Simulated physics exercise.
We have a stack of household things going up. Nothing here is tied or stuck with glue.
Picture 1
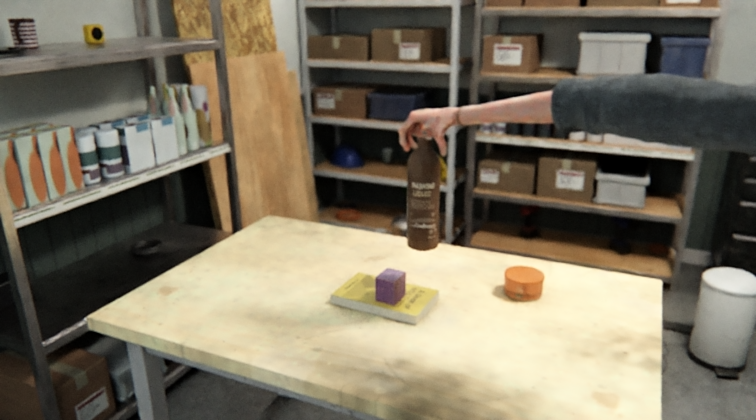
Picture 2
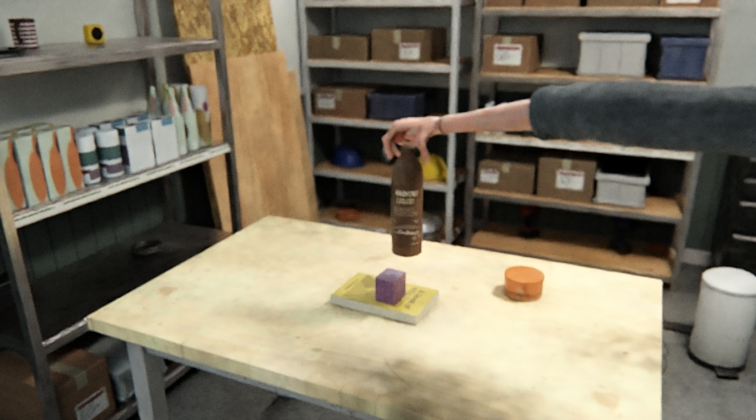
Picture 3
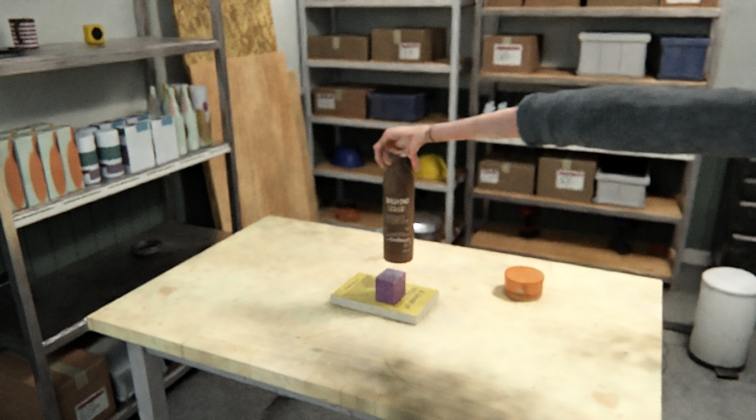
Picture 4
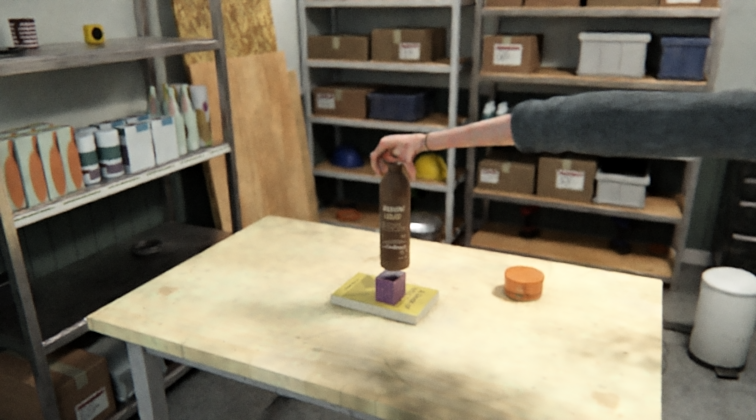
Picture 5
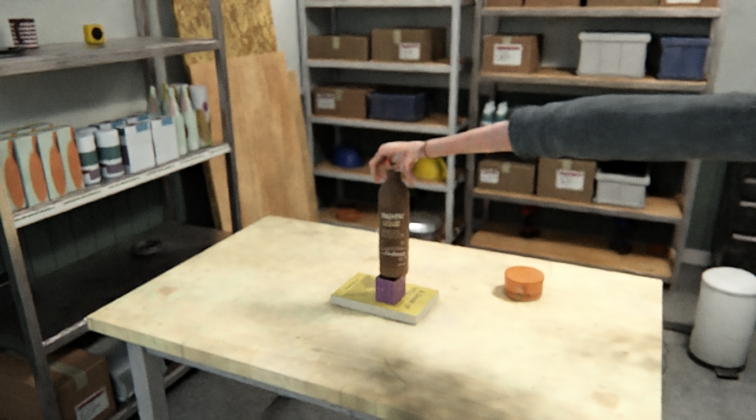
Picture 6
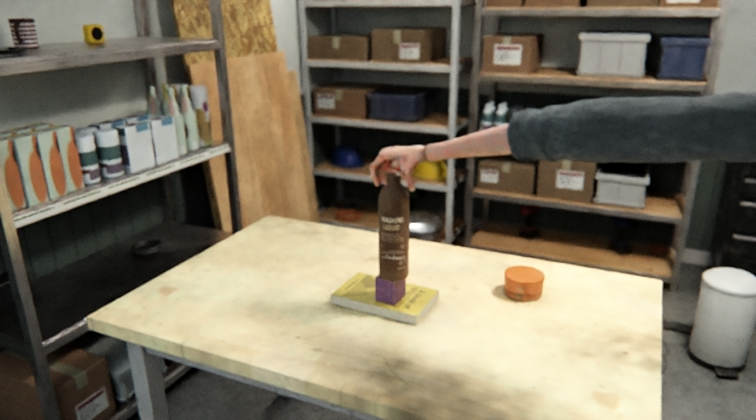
Brown bottle gripped by a hand moving left and down onto a purple block on a yellow book, beside an orange tub.
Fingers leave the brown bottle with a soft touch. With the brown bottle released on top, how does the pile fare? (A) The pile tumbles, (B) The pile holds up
The pile holds up.
Then, 0.20 s after the last picture, nothing has stirred.
Then, 0.40 s after the last picture, brown bottle resting near (394, 227).
At rest, all 4 in place. Seen from the same camera at the end, brown bottle near (394, 227). The pile holds.
